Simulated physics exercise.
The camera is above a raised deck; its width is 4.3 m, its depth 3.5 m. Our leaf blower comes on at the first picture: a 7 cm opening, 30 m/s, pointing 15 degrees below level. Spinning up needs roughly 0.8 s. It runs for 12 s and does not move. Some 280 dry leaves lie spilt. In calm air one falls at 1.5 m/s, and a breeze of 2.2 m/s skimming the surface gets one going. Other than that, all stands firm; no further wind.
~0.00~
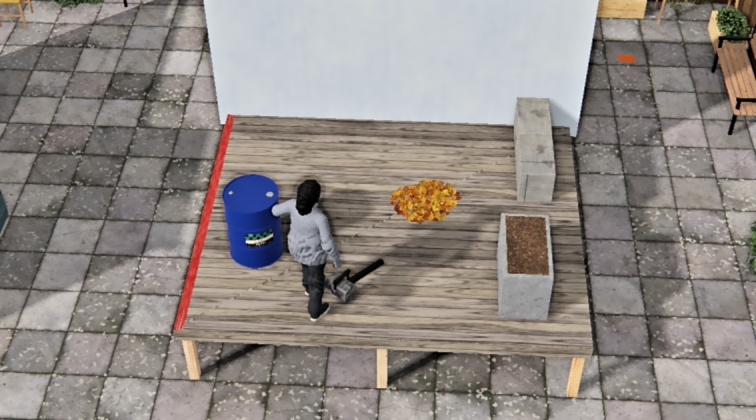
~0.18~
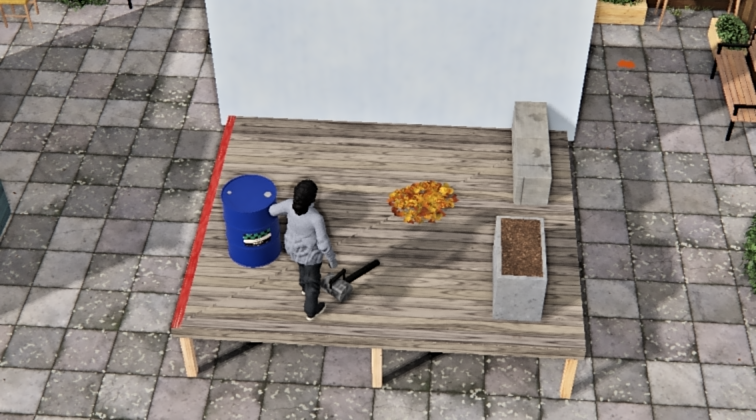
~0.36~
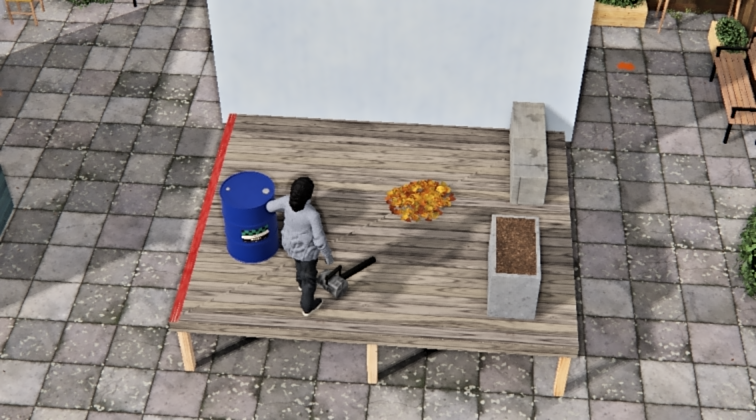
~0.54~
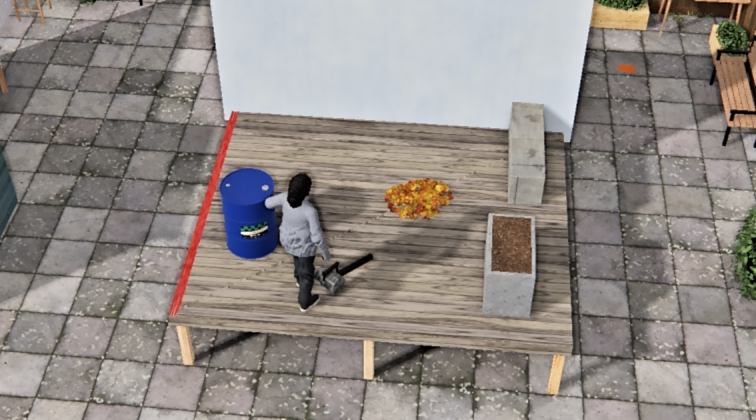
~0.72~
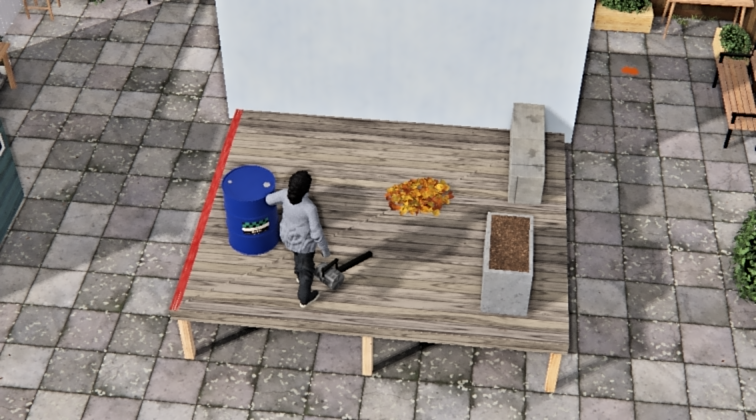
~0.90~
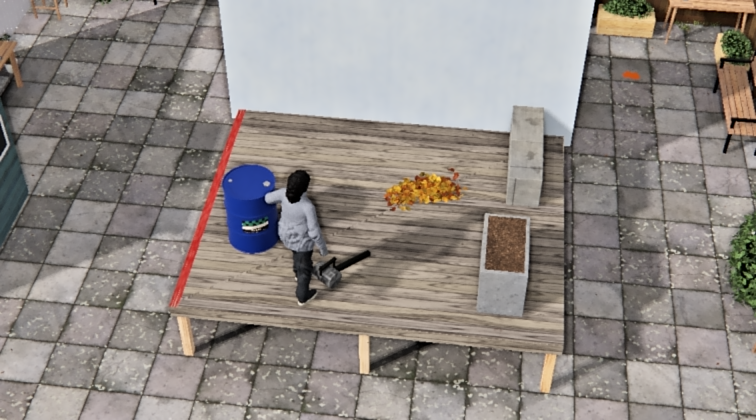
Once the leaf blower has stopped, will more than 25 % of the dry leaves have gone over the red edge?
No, the quarter line is not crossed.
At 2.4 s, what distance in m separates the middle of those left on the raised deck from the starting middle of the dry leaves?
Displacement of centre: Approx. 1.2 m.
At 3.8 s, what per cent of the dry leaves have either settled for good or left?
Roughly 50 per cent of them.
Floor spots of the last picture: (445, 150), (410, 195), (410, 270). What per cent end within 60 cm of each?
I would say some 60 %, 15 % and 0 % respectively.
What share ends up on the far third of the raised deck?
About 100 percent.
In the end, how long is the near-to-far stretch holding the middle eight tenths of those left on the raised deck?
About 0.8 m from near to far.
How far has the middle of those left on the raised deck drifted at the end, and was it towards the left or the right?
It shifted rightwards by roughly 0.4 m.
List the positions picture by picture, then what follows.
In the first picture, the middle of the dry leaves is near (425, 202), none has stirred yet and the mouth of the leaf blower is at (381, 262).
In the second picture, the middle of the dry leaves is near (422, 202), none has stirred yet and the red edge is centred on (203, 211).
In the third picture, the middle of the dry leaves is near (419, 201), none has stirred yet, the top of a stone seat is at (530, 138) and the top of a planter is at (516, 245).
In the fourth picture, the middle of the dry leaves is near (418, 199) and none has stirred yet.
In the fifth picture, the middle of the dry leaves is near (421, 199), the farthest in sight from the leaf blower is at (436, 182) and about 10 % have left their places.
In the sixth picture, the middle of the dry leaves is near (422, 192), the farthest in sight from the leaf blower is at (451, 171) and about 45 % have left their places.
After 2.4 s, 0 % are over the red edge; the middle of those still in play is near (454, 134); 37 % have settled or left.
After 3.8 s, 0 % are over the red edge; the middle of those still in play is near (454, 133); 48 % have settled or left.
After 6.6 s, 0 % are over the red edge; the middle of those still in play is near (455, 134); 62 % have settled or left.
After 12.0 s, at the end, 0 % are over the red edge; the middle of those still in play is near (455, 134).
